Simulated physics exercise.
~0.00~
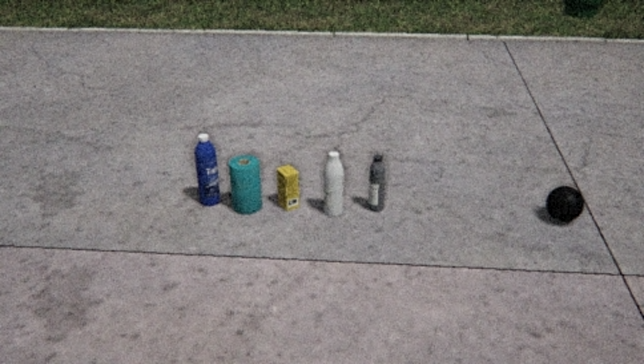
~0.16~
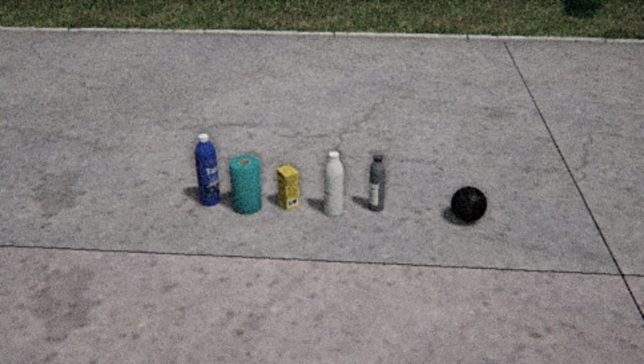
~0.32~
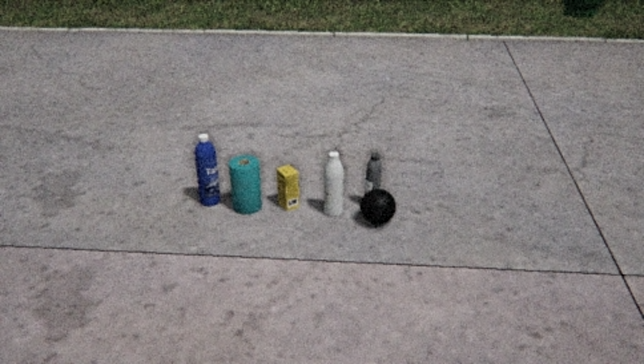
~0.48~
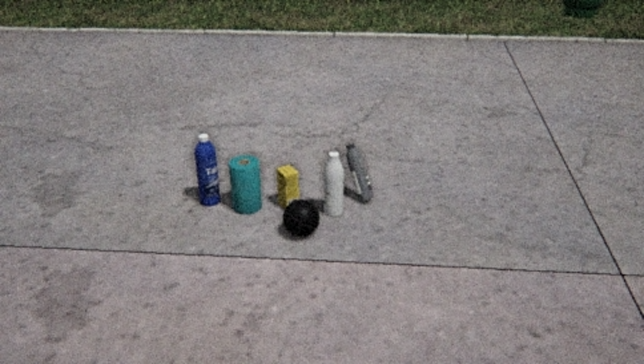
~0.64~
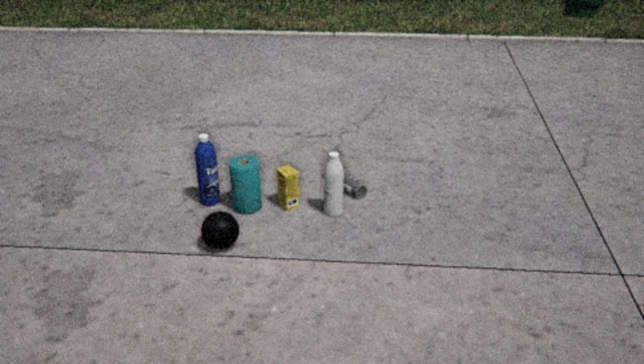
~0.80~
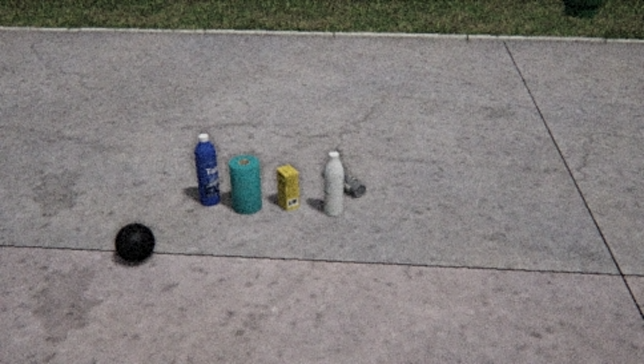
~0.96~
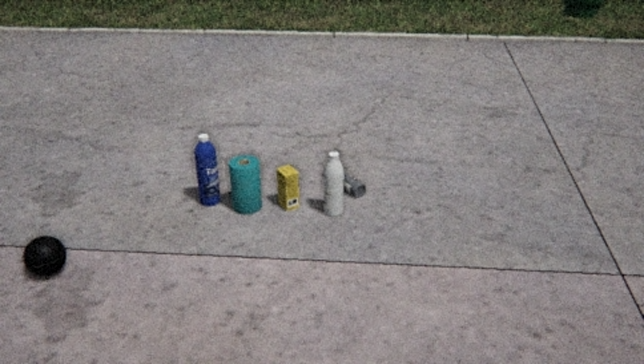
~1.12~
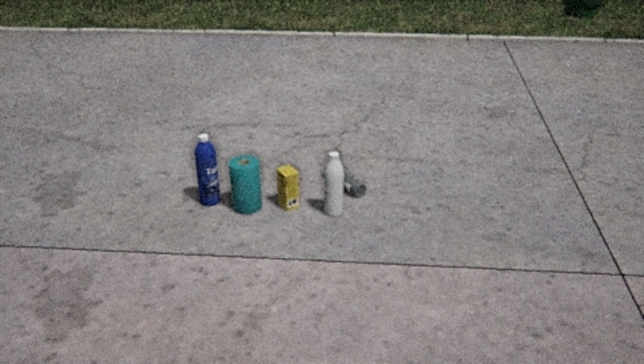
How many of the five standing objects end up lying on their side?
One of them ends up on its side, the grey bottle. The white bottle, yellow carton, turquoise roll and blue bottle are still upright.
On grey concrete, a black ball rolling left past five standing objects, knocking over the grey bottle and leaving view.
